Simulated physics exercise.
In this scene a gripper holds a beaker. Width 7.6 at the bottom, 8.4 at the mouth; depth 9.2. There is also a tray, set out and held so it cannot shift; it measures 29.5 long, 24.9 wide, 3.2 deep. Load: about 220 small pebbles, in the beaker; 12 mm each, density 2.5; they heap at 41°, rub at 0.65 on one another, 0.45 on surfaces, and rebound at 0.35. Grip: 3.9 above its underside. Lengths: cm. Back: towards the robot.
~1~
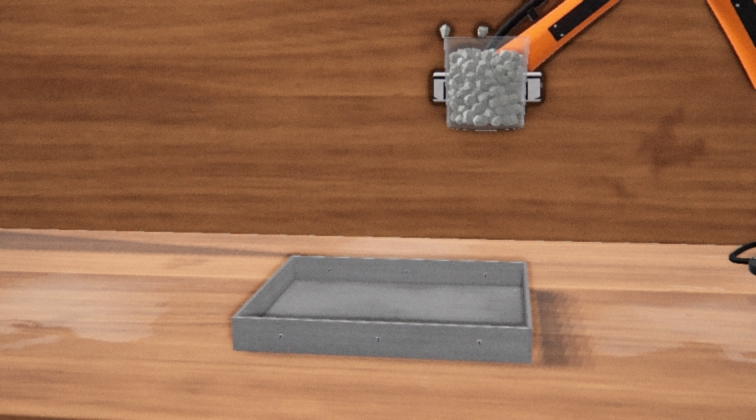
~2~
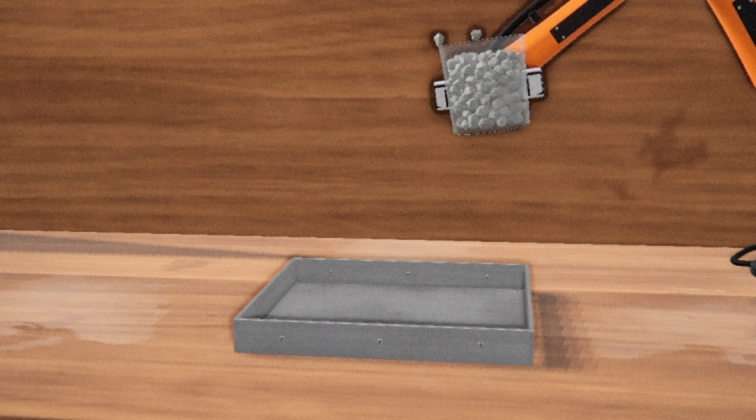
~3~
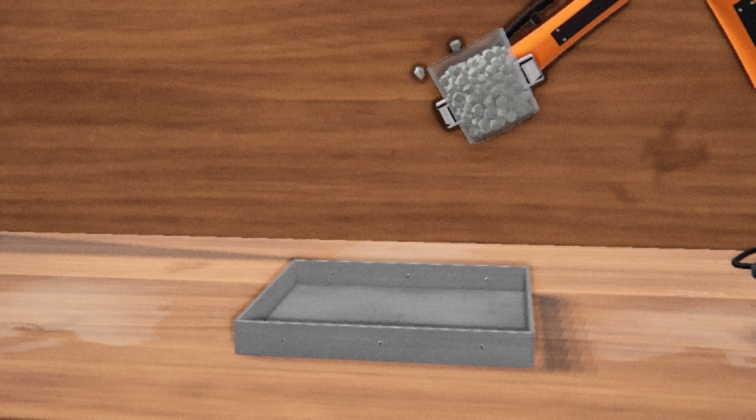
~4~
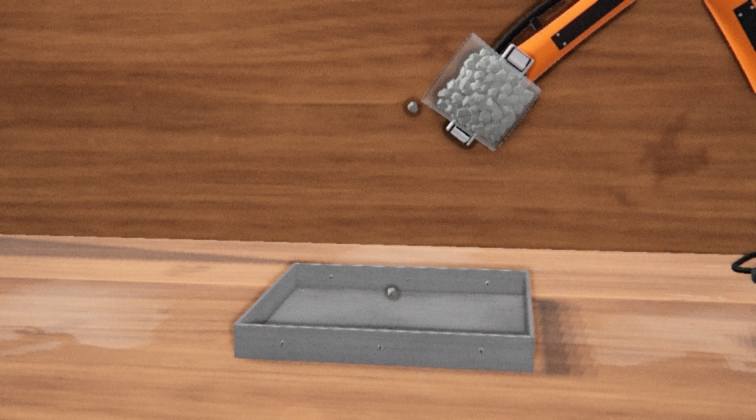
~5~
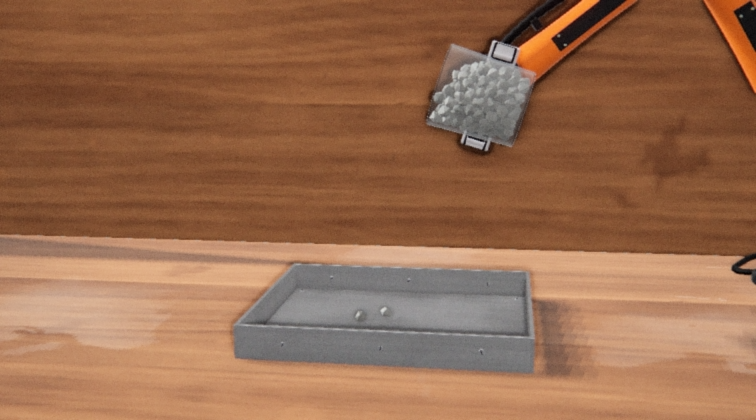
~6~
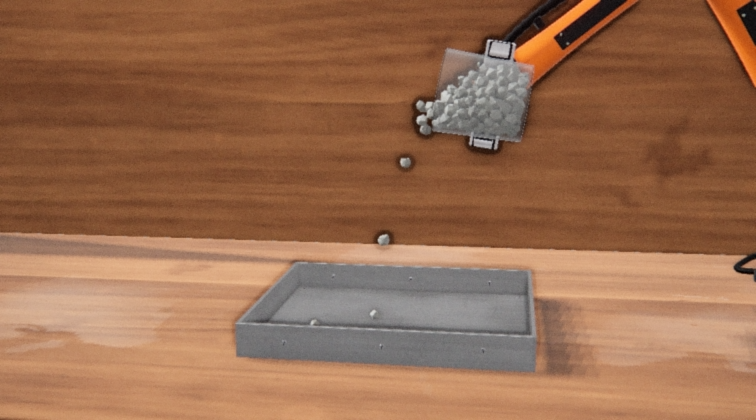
A wood-grained wall stands behind a pale wooden tabletop, seen from in front and slightly above by a camera that stays still. An orange robot arm at the upper right grips a clear beaker of pale grey pebbles, with a shallow grey tray below. The gripper tilts the beaker leftward onto its side, two pebbles drop into the tray, and then several more leave the rim.
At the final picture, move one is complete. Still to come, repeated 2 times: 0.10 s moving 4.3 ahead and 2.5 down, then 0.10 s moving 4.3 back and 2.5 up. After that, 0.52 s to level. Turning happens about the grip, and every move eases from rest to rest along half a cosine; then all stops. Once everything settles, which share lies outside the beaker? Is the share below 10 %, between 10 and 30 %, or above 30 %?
It is above 30 %.
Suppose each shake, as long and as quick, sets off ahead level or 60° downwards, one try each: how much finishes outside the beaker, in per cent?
Try one gives about 85 in a hundred, try two about 30 in a hundred.
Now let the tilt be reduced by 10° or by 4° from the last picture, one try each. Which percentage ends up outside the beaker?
30 and 40 %.
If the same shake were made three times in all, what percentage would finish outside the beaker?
Then roughly 55 percent.
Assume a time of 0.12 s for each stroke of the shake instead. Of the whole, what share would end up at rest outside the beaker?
Then about 45 per cent.
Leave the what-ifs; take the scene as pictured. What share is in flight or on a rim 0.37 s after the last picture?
Logged share: Close to 8 per cent.
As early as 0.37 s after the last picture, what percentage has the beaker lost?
So far around 40 % is out.
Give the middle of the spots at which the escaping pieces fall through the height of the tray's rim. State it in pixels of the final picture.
I'd put it somewhere near (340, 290).
Then, 0.37 s after the last picture, tilted 81° forward, highest piece 27 above the table; 133 in the beaker, 65 in the tray, 18 in flight or on a rim.
Then, 0.74 s after the last picture, tilted 23° forward, highest piece 30 above the table; 108 in the beaker, 107 in the tray, 1 in flight or on a rim.
Then, 1.12 s after the last picture, level, highest piece 30 above the table; 108 in the beaker, 108 in the tray.
Then, 2.17 s after the last picture, level, highest piece 29 above the table; 108 in the beaker, 108 in the tray.
Final count, 108 in the beaker, 108 in the tray. That is 50 % outside the beaker.
